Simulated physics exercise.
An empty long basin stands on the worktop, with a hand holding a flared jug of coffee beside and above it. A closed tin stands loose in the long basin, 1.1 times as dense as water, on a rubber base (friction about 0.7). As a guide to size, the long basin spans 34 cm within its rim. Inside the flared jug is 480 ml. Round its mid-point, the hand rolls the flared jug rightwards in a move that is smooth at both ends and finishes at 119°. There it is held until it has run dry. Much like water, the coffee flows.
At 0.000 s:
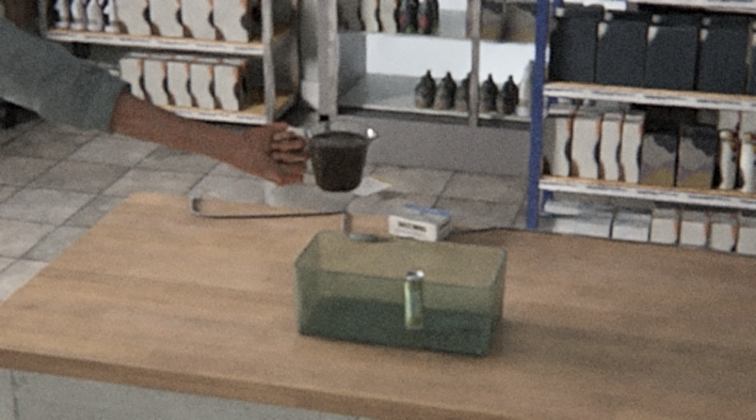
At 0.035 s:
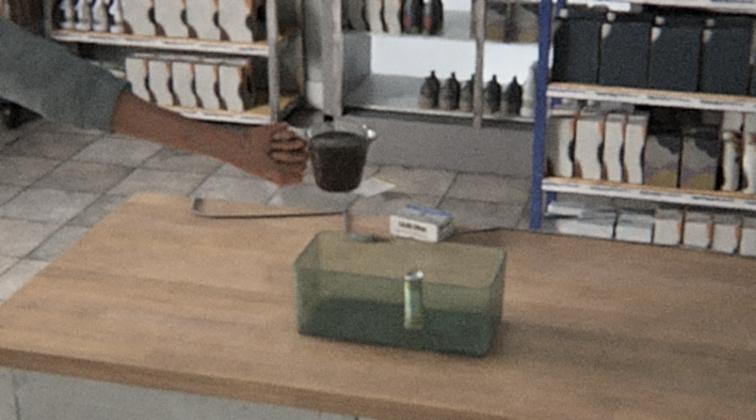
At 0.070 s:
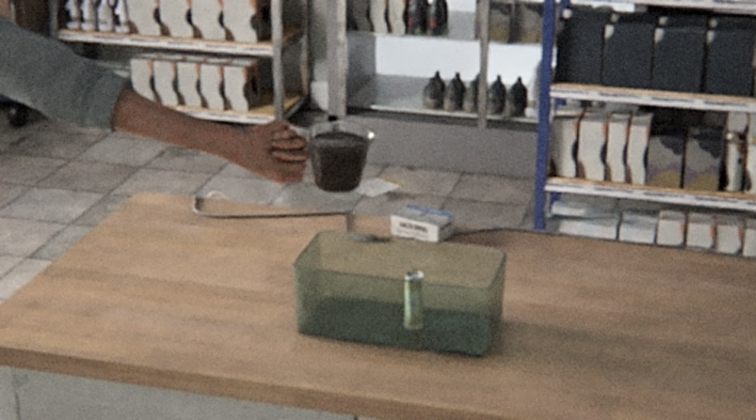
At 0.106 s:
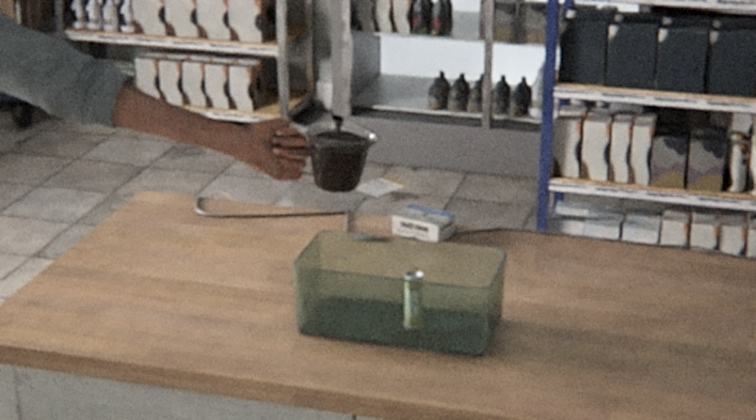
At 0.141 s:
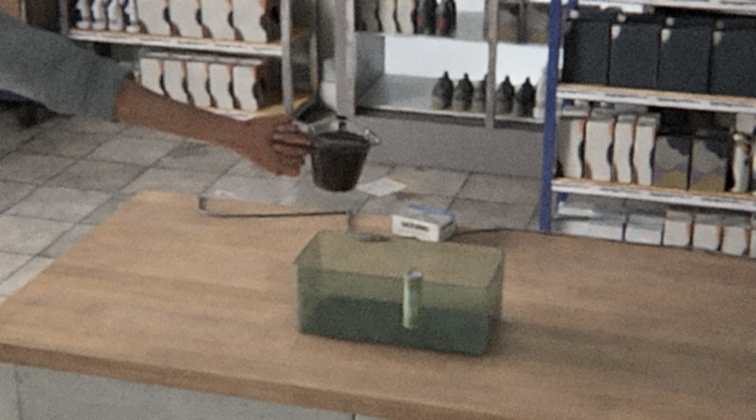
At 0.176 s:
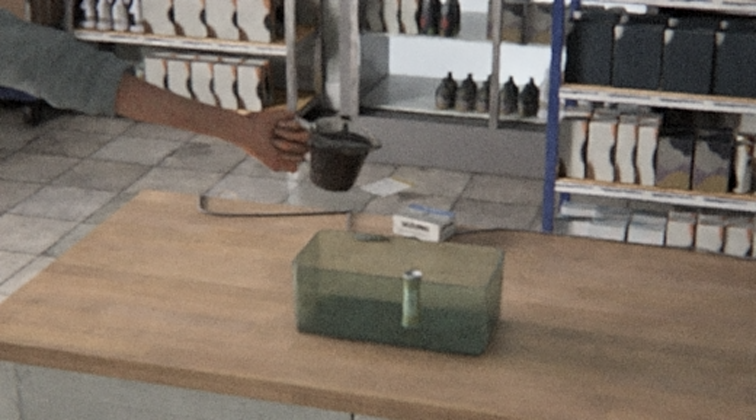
A hand holds a jug of dark coffee above a green basin and slowly tilts it slightly right.
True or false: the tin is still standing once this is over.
False.
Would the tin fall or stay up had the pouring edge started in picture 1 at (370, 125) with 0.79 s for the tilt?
Then it tips over.
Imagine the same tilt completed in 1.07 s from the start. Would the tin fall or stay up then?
Result: Tin tipped over.
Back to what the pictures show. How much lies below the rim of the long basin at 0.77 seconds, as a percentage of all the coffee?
Some 86 percent of the total.
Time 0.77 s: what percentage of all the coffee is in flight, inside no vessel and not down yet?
In-air share: About 12 %.
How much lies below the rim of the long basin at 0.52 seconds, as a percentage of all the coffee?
About 10%.
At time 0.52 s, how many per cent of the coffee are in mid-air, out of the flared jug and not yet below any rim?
Some 36 % is the figure.
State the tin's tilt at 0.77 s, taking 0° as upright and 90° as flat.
It leans about 5° from upright.
After 0.52 s the tilt is 84° and 54 per cent is still to pour; the tin stands where it began.
After 0.77 s the tilt is 118° and 3 per cent is still to pour; the tin leans 4°.
After 1.03 s the tilt is 119° and 0 per cent is still to pour; the tin lies on its side.
After 1.32 s the tilt is 119° and 0 per cent is still to pour; the tin lies on its side.
In the end the tin lies on its side.
